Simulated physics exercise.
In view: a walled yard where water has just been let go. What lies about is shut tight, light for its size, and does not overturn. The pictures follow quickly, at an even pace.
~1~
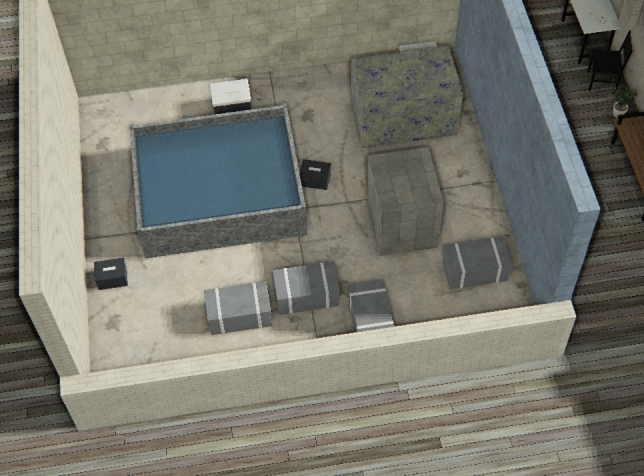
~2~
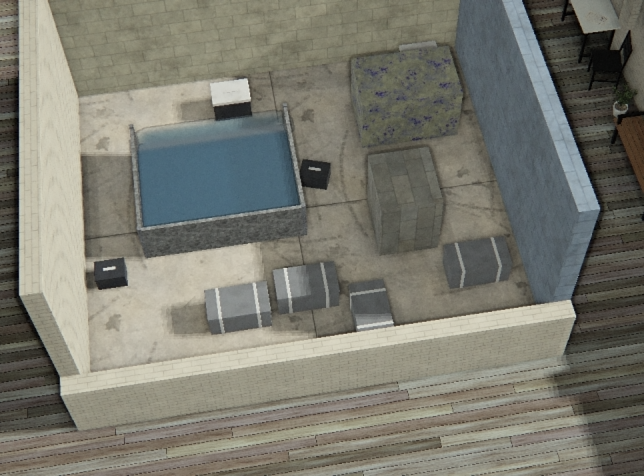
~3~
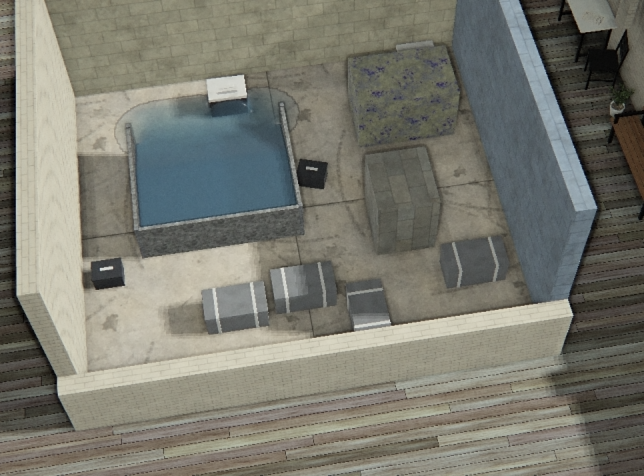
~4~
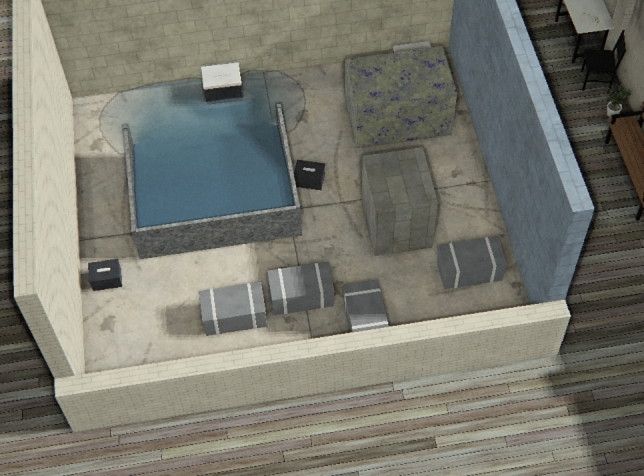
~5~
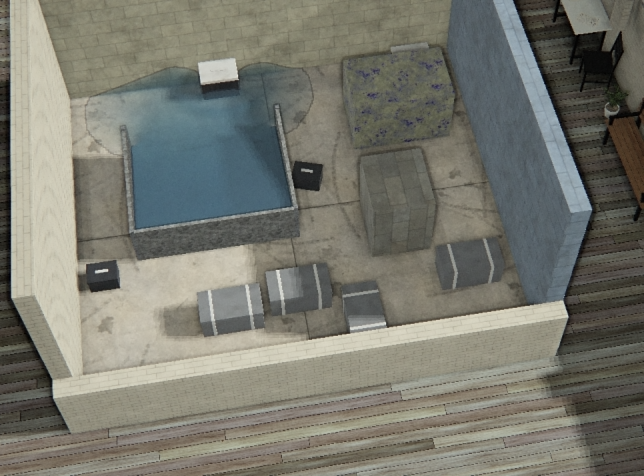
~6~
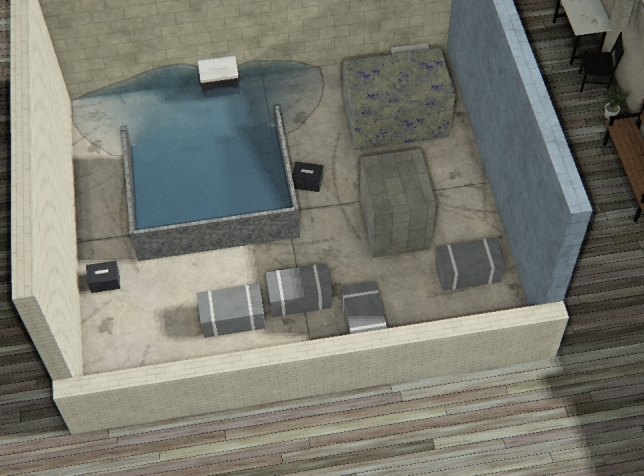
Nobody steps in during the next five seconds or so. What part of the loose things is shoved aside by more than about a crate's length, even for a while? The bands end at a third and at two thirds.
It is under a third.
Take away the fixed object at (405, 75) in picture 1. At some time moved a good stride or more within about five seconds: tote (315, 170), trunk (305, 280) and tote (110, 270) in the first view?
In that order: Under that, never so far, swept aside.
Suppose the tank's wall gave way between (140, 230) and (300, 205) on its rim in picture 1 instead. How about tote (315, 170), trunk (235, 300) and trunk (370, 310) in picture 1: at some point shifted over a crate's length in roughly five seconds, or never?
One after the other: Under that, yes, yes.
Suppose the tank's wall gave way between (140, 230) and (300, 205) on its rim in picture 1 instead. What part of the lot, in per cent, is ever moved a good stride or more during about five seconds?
Some 60 per cent.
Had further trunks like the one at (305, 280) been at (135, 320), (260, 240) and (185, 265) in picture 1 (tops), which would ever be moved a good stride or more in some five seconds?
In turn: Pushed that far, less than that, under that.
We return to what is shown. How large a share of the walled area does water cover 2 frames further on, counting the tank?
I make it 30 per cent.
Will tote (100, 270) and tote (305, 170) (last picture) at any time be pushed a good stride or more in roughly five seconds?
In turn: Pushed that far, no.
A moment on, 0 of 8 are well off their spots; 1 afloat.
Next, 1 of 8 are well off their spots; 2 afloat.
Later, 2 of 8 are well off their spots; 2 afloat.
In the end, 2 of 8 are well off their spots, and 2 have been at some point; 2 afloat.
